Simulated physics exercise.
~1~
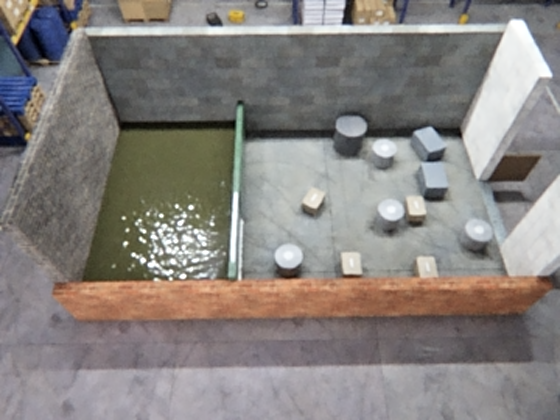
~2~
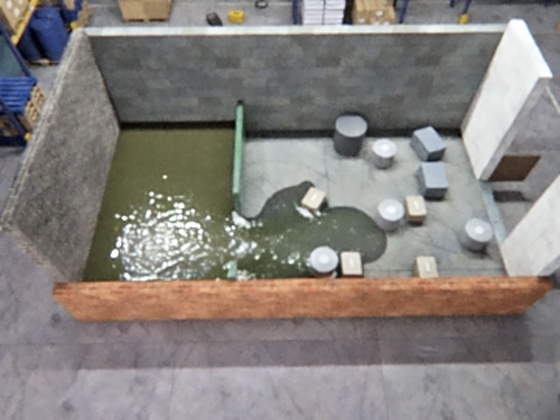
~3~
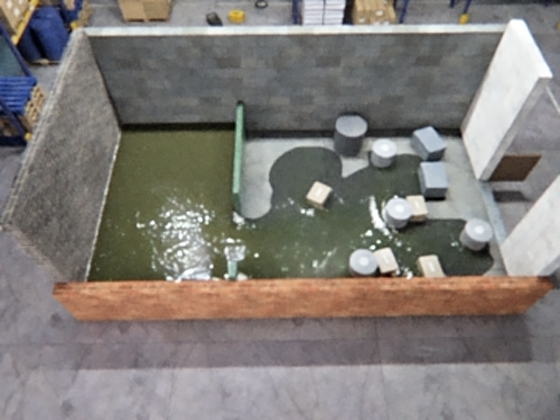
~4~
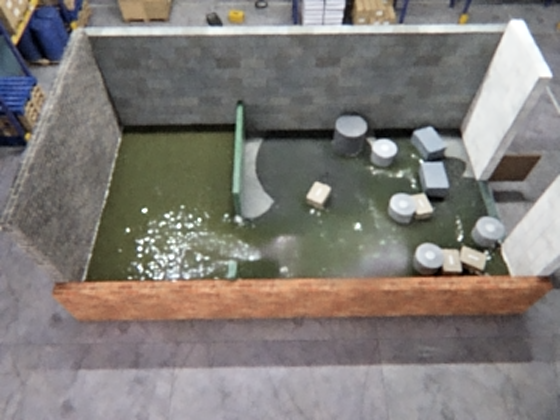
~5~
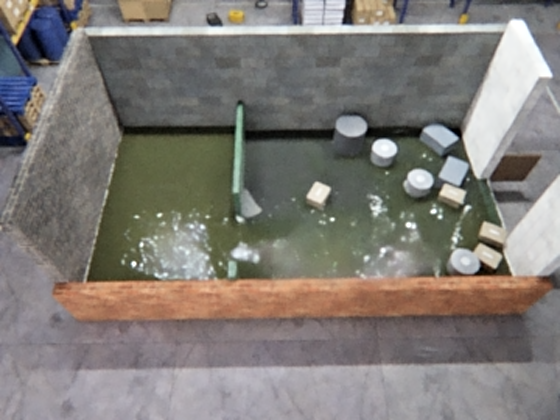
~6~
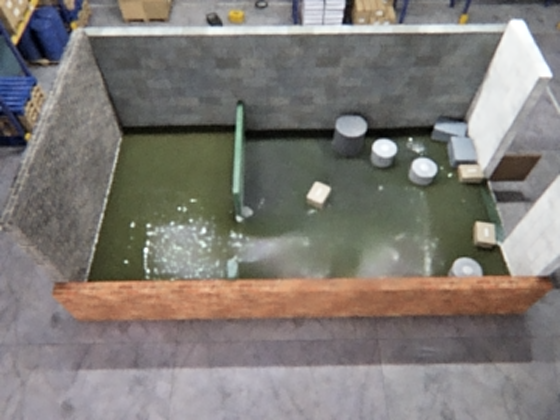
Murky green water bursting through a gap in a partition, spreading across the adjoining room and pushing drums and boxes rightward, some bunching near the opening.
